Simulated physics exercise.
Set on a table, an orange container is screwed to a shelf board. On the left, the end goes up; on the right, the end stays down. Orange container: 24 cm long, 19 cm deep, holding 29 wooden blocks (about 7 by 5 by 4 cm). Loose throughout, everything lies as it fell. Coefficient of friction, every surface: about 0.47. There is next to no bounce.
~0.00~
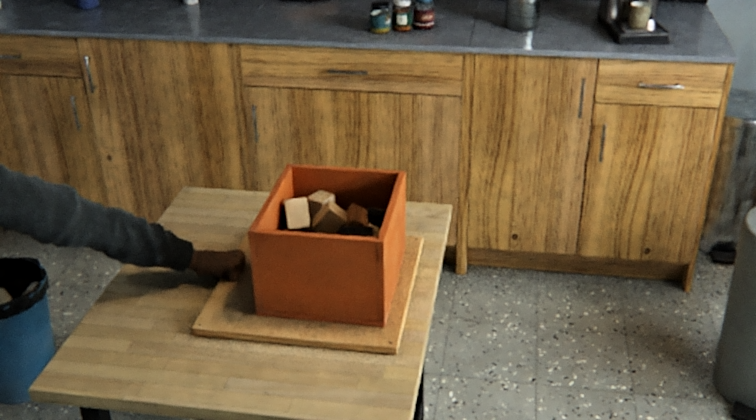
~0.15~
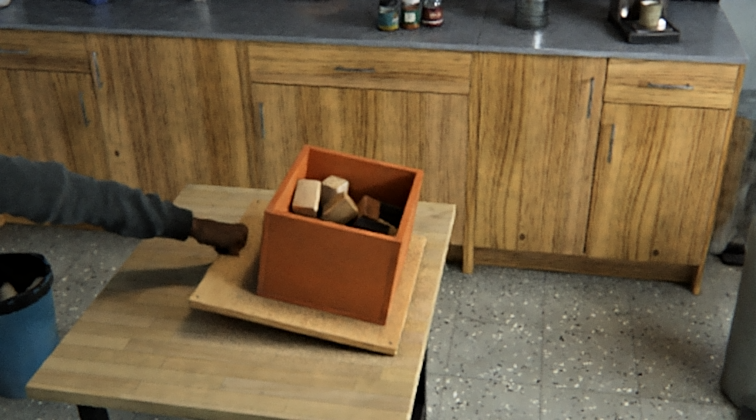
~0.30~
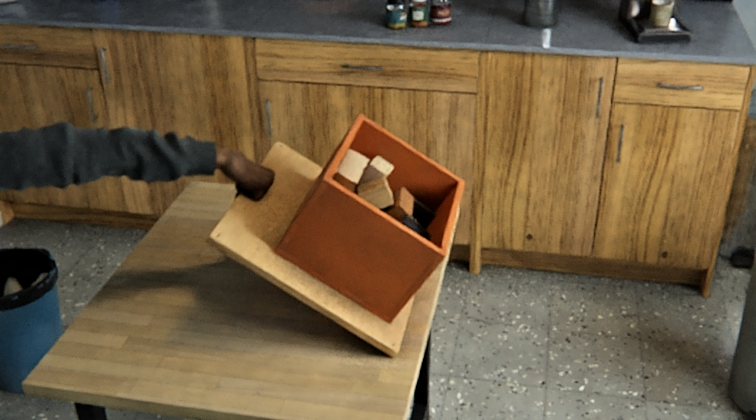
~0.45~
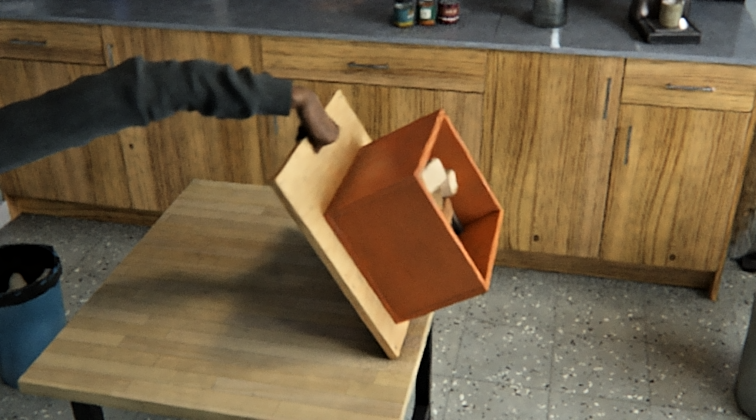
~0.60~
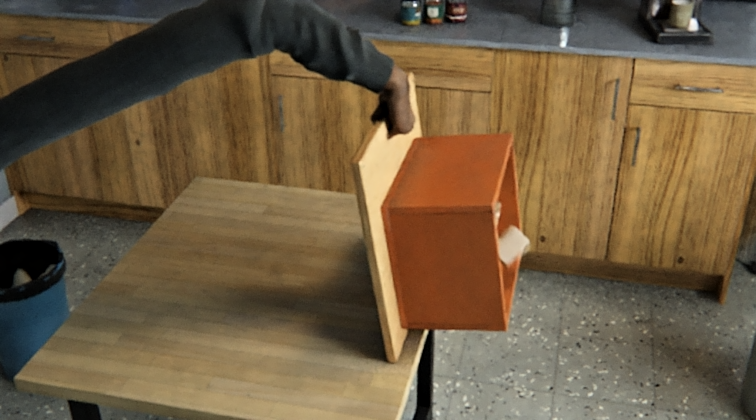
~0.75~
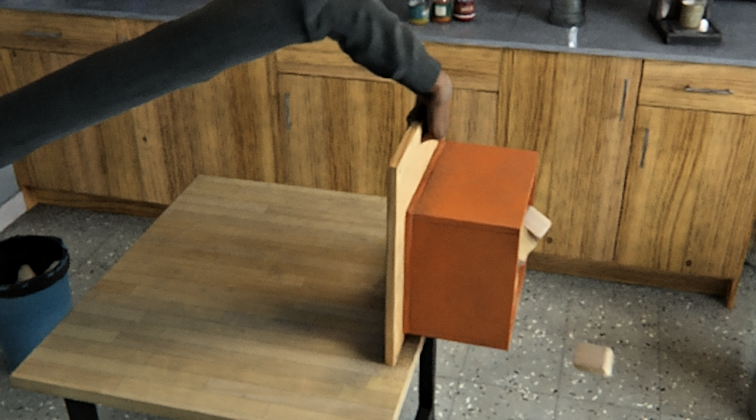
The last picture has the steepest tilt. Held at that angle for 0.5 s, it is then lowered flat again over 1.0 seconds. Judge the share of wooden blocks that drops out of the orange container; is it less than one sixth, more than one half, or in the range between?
The share is in the range between.
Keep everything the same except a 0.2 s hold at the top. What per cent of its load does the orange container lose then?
In that case the orange container sheds 30 percent of its load.
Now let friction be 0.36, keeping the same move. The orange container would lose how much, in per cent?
Then the orange container sheds 30 per cent of its load.
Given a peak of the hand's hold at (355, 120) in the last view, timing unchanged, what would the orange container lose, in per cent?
Orange container: 10 %.
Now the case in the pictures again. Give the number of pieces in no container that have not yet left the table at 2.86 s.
About 0.
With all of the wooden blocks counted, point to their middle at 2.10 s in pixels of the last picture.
Roughly at (381, 262).
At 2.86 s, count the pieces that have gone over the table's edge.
Roughly 8.
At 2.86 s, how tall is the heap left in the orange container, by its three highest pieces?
14 cm or thereabouts.
After 1.09 s, tilt 91°; orange container 22 in, 7 out.
After 1.51 s, tilt 76°; orange container 20 in, 9 out.
After 2.10 s, tilt 6°; orange container 20 in, 9 out.
Final count (at 2.86 s), orange container 20 in, 9 out. Asked share, 9 of 29, 31 per cent.
